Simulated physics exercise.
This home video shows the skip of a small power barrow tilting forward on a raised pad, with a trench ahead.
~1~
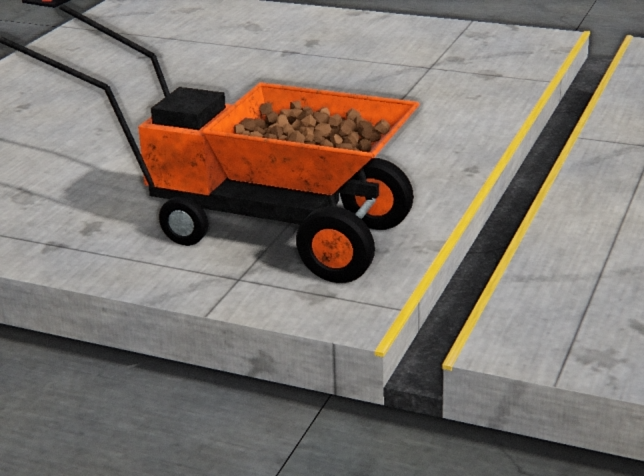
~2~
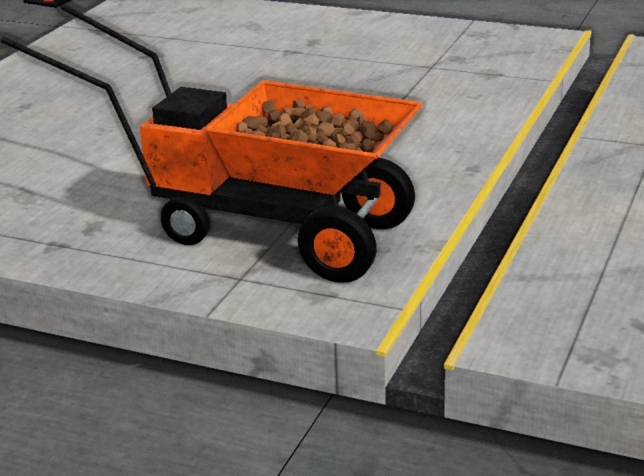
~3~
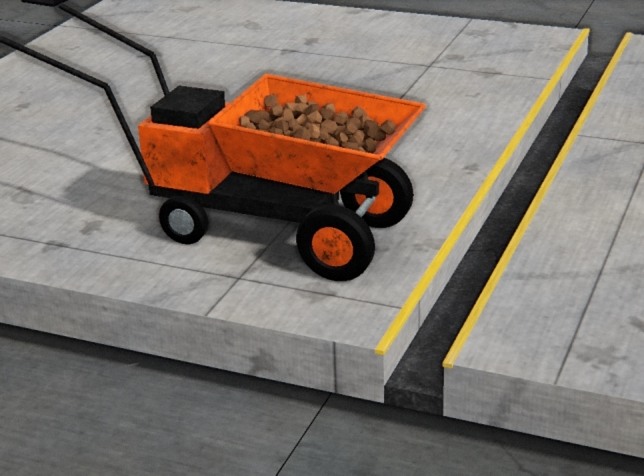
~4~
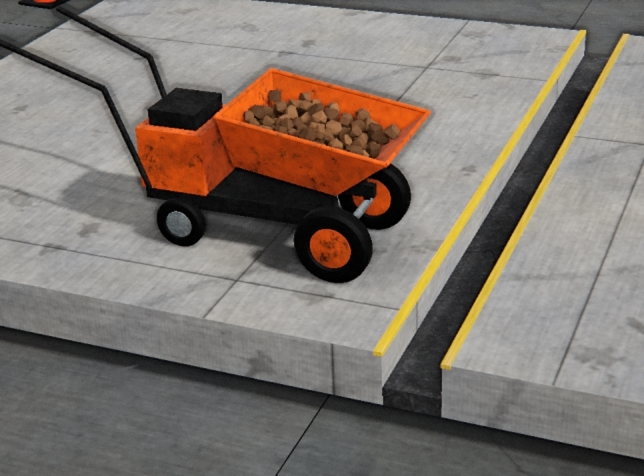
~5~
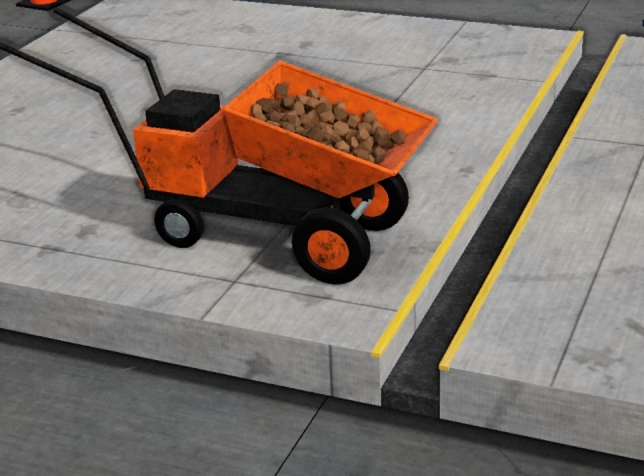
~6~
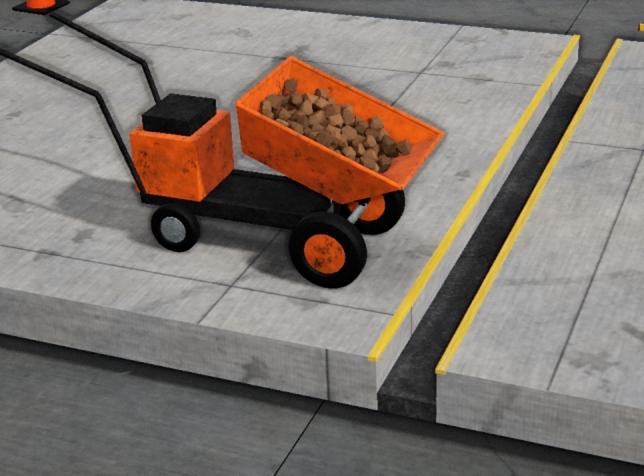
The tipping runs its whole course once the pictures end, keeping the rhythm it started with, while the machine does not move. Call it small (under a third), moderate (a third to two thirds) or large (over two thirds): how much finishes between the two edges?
Moderate.
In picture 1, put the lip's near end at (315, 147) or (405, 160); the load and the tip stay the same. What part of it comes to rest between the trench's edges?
Around 70 % the first time and around 0 % the second.
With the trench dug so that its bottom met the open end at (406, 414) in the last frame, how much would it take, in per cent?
It works out to some 50 percent.
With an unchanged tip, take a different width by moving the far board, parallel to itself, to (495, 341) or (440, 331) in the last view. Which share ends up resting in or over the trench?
The share would be 90 % first and 10 % second.
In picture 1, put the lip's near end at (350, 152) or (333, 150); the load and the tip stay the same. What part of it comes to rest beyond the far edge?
20 % then 10 %.
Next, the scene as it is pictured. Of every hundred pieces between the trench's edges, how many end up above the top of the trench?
Something like 0 in a hundred.
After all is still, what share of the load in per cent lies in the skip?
Close to 0 in a hundred.
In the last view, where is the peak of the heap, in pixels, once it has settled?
Around (523, 256).
Shortly afterwards, skip tipped steeply; the whole lot in the skip.
Next, skip tipped right over; near two thirds in the skip; near a quarter in or heaped over the trench; near a quarter beyond it; only a few falling.
Some moments later, skip tipped right over; only a few in the skip; near half in or heaped over the trench; near half beyond it.
In the end, skip tipped right over; near half in or heaped over the trench; near half beyond it.
